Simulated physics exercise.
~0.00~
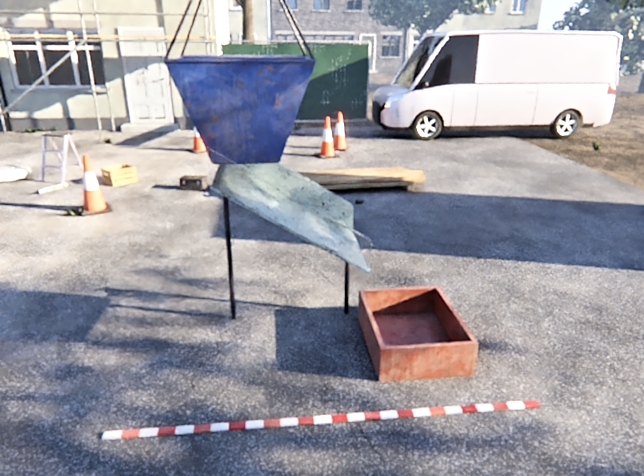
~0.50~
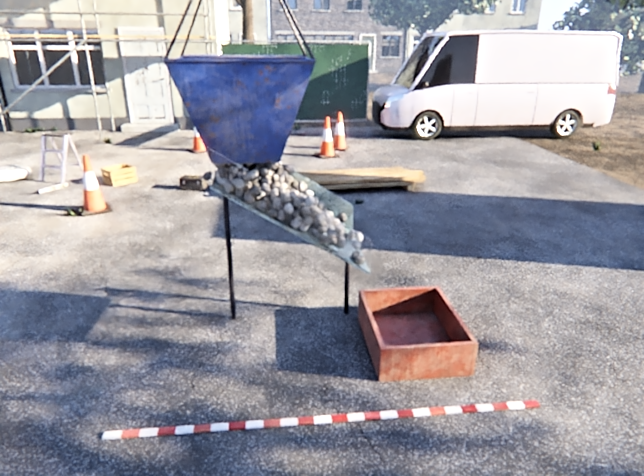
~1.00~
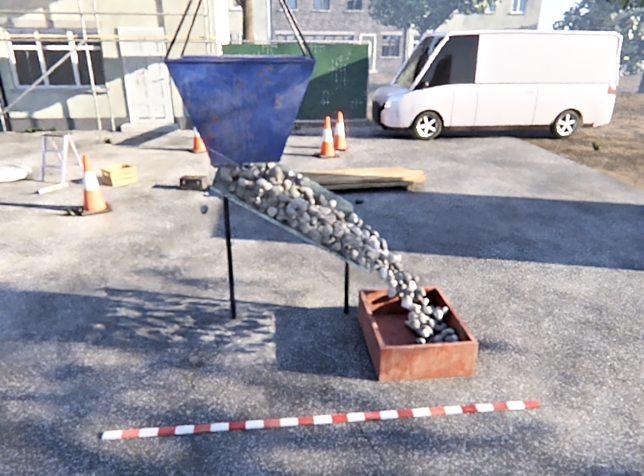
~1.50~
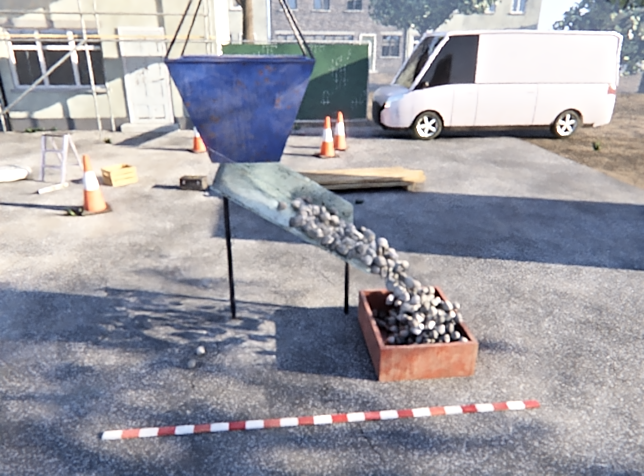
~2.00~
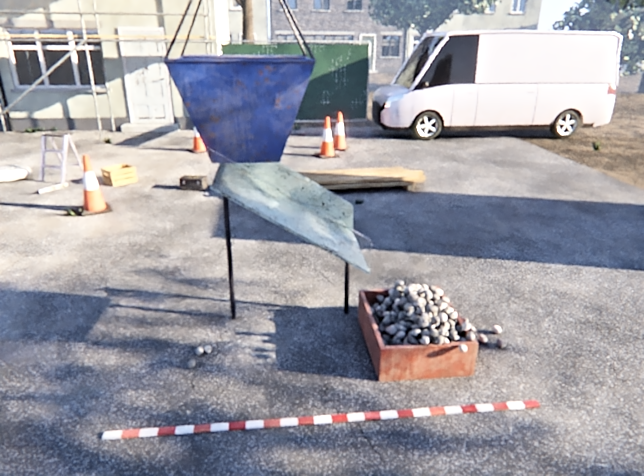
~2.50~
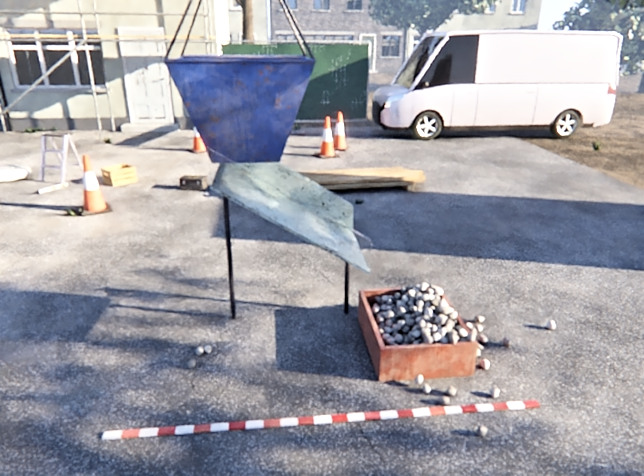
Grey and white river cobbles pour from the bottom of a blue skip hanging above a paved yard, onto a sloping steel slide on thin legs. They spread down the slide to the right and tumble off its lower edge into a reddish bin. The upper part of the slide clears as the last stones run down, while a few lie on the ground to the left. The bin fills to a heap, and some cobbles spill over its right side. At the end, the slide is bare, most stones sit piled in the bin, and several lie scattered around it near the striped pole.
